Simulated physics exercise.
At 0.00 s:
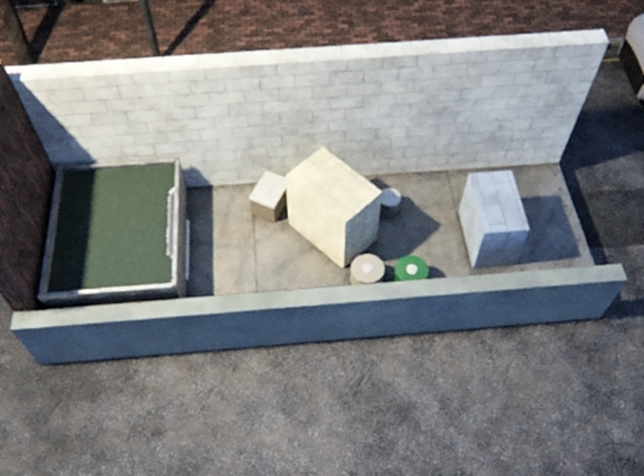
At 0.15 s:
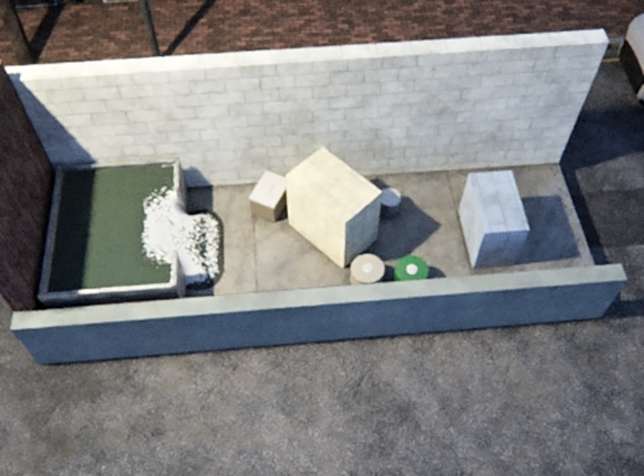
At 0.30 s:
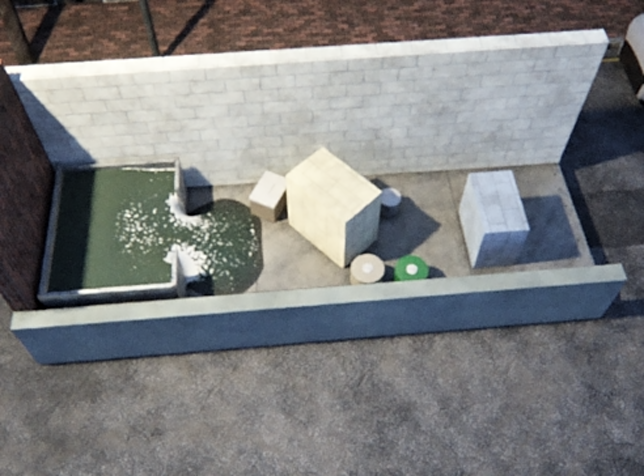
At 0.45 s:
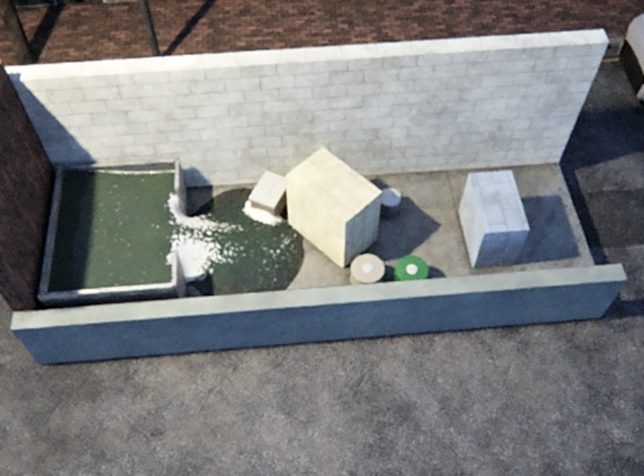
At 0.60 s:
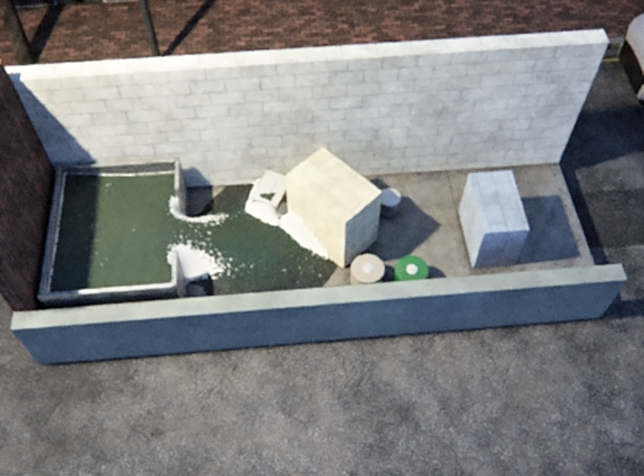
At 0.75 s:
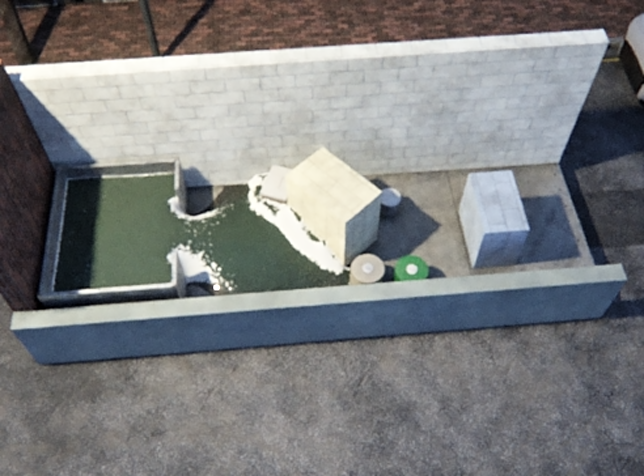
In the video, water bursts through a gap in the right side of a tank and spreads rightward across a walled passage, foaming against a small pale block and a larger one, while the green tub stays still.
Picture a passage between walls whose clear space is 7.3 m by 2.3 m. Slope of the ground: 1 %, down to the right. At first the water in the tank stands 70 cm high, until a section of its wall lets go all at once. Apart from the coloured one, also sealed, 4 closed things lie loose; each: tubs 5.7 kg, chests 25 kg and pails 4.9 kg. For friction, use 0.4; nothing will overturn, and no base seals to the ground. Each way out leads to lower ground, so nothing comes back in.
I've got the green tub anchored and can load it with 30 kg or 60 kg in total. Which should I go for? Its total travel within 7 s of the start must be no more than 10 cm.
Neither will be enough.
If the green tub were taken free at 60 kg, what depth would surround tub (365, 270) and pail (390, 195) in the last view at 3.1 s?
Some 11 cm at the first, some 7 cm at the second.
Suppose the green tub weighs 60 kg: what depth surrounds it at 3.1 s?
Around 13 cm.
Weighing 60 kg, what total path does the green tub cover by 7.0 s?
80 cm or so in all.
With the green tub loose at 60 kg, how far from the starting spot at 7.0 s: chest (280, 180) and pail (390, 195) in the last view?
Log: Item 1 at 40 cm, item 2 washed out.
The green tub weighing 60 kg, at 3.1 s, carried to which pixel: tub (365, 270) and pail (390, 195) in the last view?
Somewhere around (418, 216) and (524, 175).
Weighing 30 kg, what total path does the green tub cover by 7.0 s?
200 cm, roughly.
After 1.4 s the green tub would be 11 cm from its start with 30 kg and 3 cm from its start with 60 kg; 10 cm of water round it then.
After 3.1 s the green tub would be 161 cm from its start with 30 kg and 86 cm from its start with 60 kg; 13 cm of water round it then.
After 4.9 s the green tub would be 163 cm from its start with 30 kg and 86 cm from its start with 60 kg; 13 cm of water round it then.
After 7.0 s the green tub would be 163 cm from its start with 30 kg and 86 cm from its start with 60 kg; 10 cm of water round it then.
